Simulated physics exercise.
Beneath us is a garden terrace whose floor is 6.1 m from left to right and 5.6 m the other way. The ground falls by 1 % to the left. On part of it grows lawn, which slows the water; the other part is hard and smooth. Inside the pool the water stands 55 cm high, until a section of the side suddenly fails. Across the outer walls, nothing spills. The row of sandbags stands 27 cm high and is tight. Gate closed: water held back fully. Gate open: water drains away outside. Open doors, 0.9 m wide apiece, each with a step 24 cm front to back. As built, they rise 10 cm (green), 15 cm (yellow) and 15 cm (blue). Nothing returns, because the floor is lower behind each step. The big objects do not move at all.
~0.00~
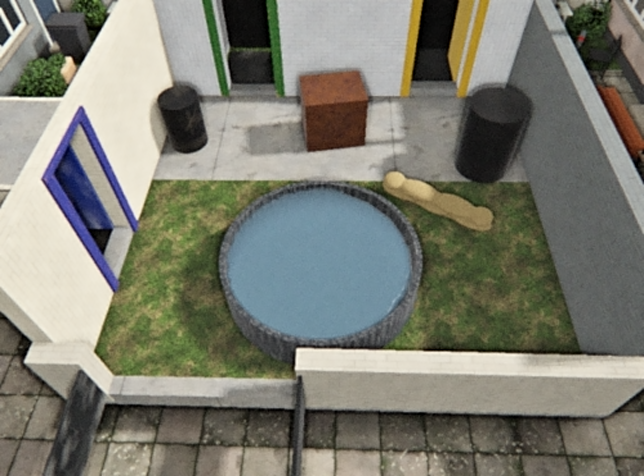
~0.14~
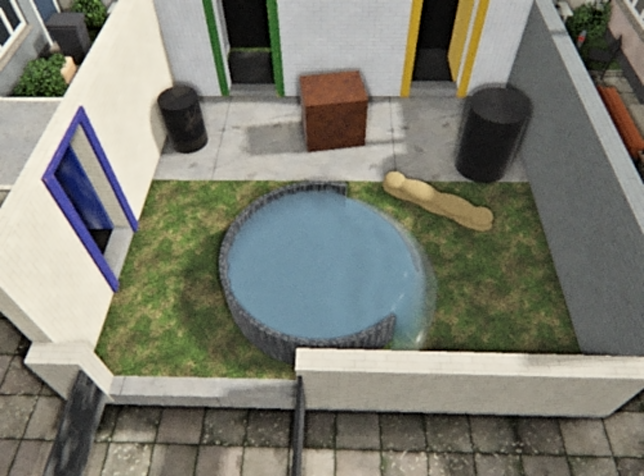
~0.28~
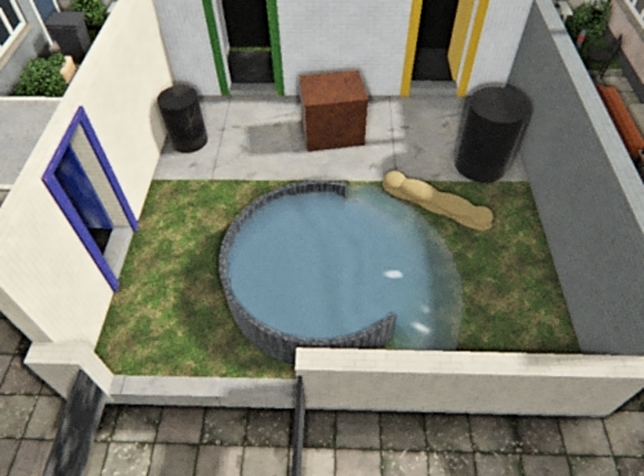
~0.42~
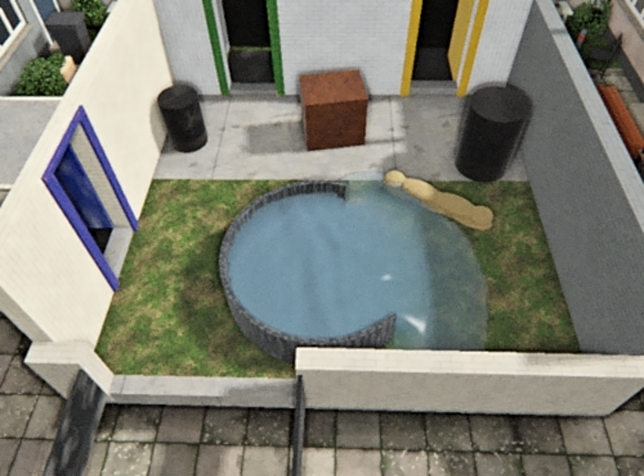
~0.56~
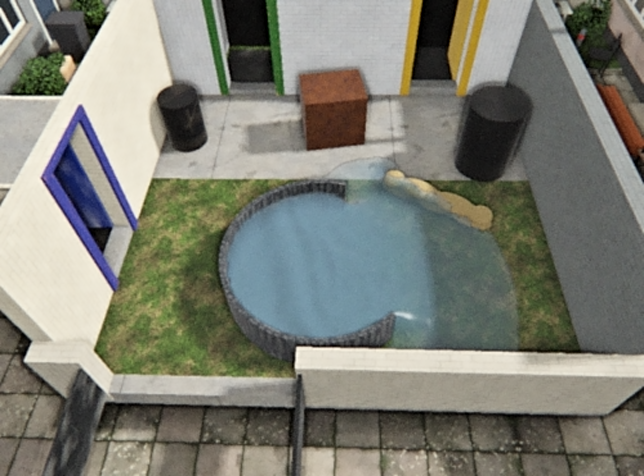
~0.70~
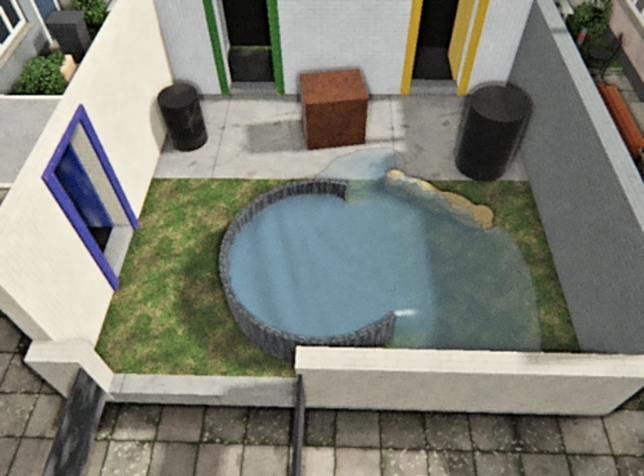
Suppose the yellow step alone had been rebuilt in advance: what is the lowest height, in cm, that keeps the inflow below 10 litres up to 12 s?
About 7 cm.
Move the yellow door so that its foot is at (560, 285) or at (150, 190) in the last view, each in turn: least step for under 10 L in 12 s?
Roughly 31 cm for the first and 8.0 cm for the second.
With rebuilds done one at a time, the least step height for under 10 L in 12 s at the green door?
At green, about 6.0 cm.
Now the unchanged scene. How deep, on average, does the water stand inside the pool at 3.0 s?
It averages close to 16 centimetres.
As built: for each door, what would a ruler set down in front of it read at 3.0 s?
Green 0, yellow 5, blue 0 cm.
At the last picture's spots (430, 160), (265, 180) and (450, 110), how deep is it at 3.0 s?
Ordered as asked: 2, 3, 2 cm.
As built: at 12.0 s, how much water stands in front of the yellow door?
Lab note: Depth approx. 6.5 cm.
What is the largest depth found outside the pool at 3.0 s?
It gets to close to 32 centimetres there.
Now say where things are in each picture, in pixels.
In the first frame, the pool at (321, 256) is whole and still, 55 cm deep; the yellow door at (442, 47) is dry.
In the second frame, the gap is at (407, 255), the front 0.3 m out at a hidden place; the back of the pool holds 55 cm.
In the third frame, water pours out at (406, 257) and has run 0.7 m, to (451, 345); about 10 cm deep outside, 55 cm at the back.
In the fourth frame, water pours out at (406, 257) and has run 1.0 m, to a hidden place; about 9 cm deep outside, 55 cm at the back.
In the fifth frame, water pours out at (406, 257) and has run 1.4 m, to a hidden place; about 8 cm deep outside, 55 cm at the back.
In the sixth frame, the front is at (536, 354), 1.7 m from the gap at (406, 257); 5.8 m2 of floor is wet, 53 cm left at the back; the yellow door at (442, 45), 3.9 m from the gap, is still 1.8 m from the nearest water.
After 1.4 s water covers 35 % of the floor, deepest (34 cm) near (409, 210); it has not reached the yellow door.
After 3.0 s water covers 55 % of the floor, deepest (32 cm) near (563, 383); 5 cm at the yellow door, 0 litres in over its 15 cm step.
After 12.0 s water covers 95 % of the floor, deepest (12 cm) near (381, 379); 7 cm at the yellow door, 0 litres in over its 15 cm step.
At the yellow door as built, the water arrived by 2.1 s and peaked near 10 cm at 4.8 s.
Run again over the same 12 s with other heights there, 16 litres in over 6 cm, 5 litres over 8 cm. The limit of 10 litres is kept from about 7 cm up.
